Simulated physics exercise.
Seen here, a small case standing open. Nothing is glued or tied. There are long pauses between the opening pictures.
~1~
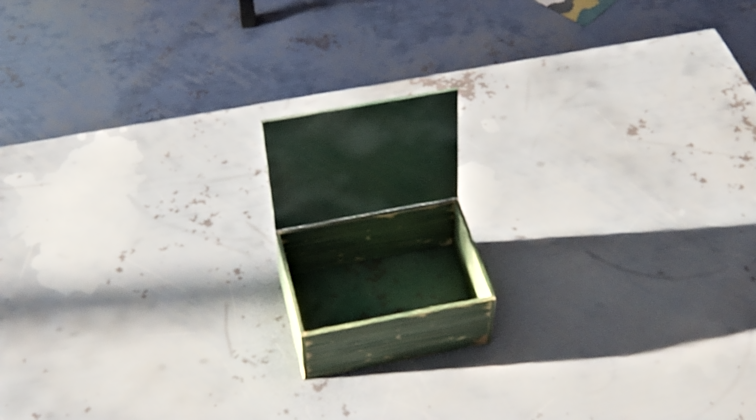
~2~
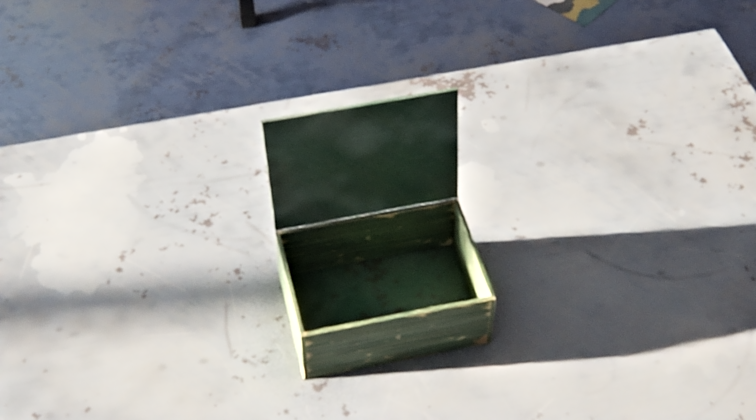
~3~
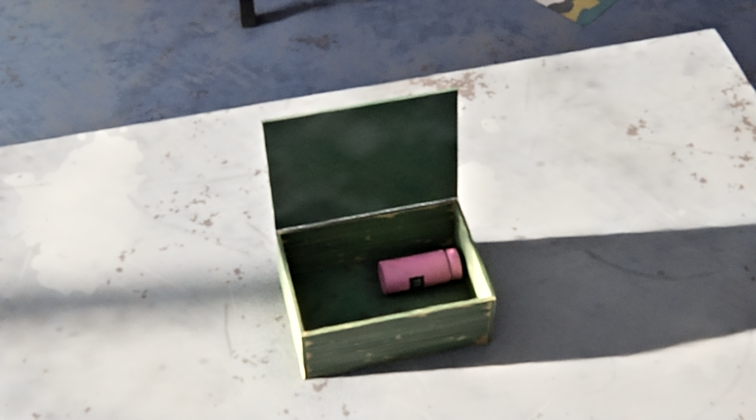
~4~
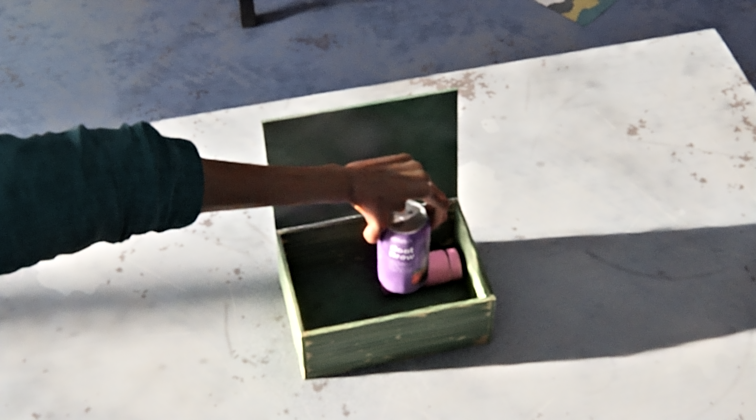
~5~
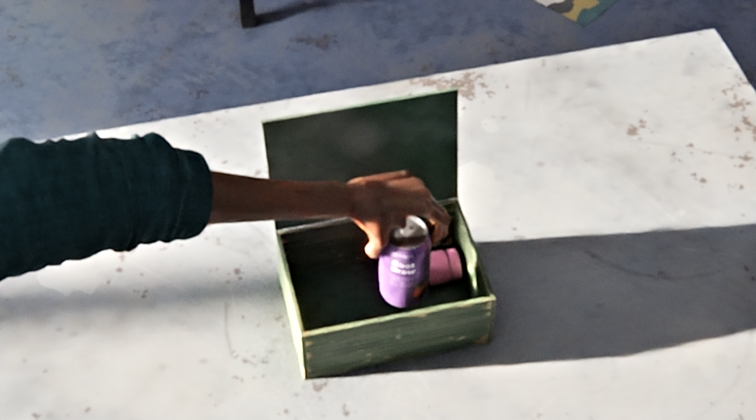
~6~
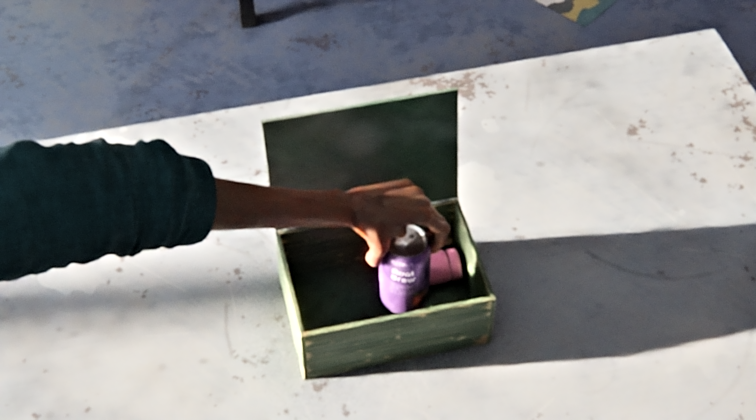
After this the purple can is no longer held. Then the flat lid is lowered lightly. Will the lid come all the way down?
Here the lid is held up.
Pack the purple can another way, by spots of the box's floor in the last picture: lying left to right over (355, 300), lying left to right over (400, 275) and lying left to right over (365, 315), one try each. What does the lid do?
First try: It sits on the rim; second try: It sits on the rim; third try: It sits on the rim.
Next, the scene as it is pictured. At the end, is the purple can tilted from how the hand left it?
The purple can stays as placed.
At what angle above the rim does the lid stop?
About 20°.
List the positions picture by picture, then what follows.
In the first frame, the last thing is not in view yet.
In the second frame, the last thing is not in view yet.
In the third frame, the last thing is not in view yet; pink shaker (420, 271).
The fourth frame shows still above its spot; purple can (404, 249).
The fifth frame shows still above its spot; purple can (405, 263).
The sixth frame shows put in, still held; purple can (405, 271).
Then, 1.00 s on from there, lid starting down; purple can shifted about its own width near (405, 294).
Then, 1.50 s on from there, lid 66° above the rim; purple can shifted about its own width near (405, 294).
Then, 1.80 s on from there, lid 33° above the rim; purple can shifted about its own width near (405, 294).
In the end, lid 21° above the rim; moved from the start, purple can; pink shaker unmoved. At the end, from the last picture's camera, purple can near (405, 294).
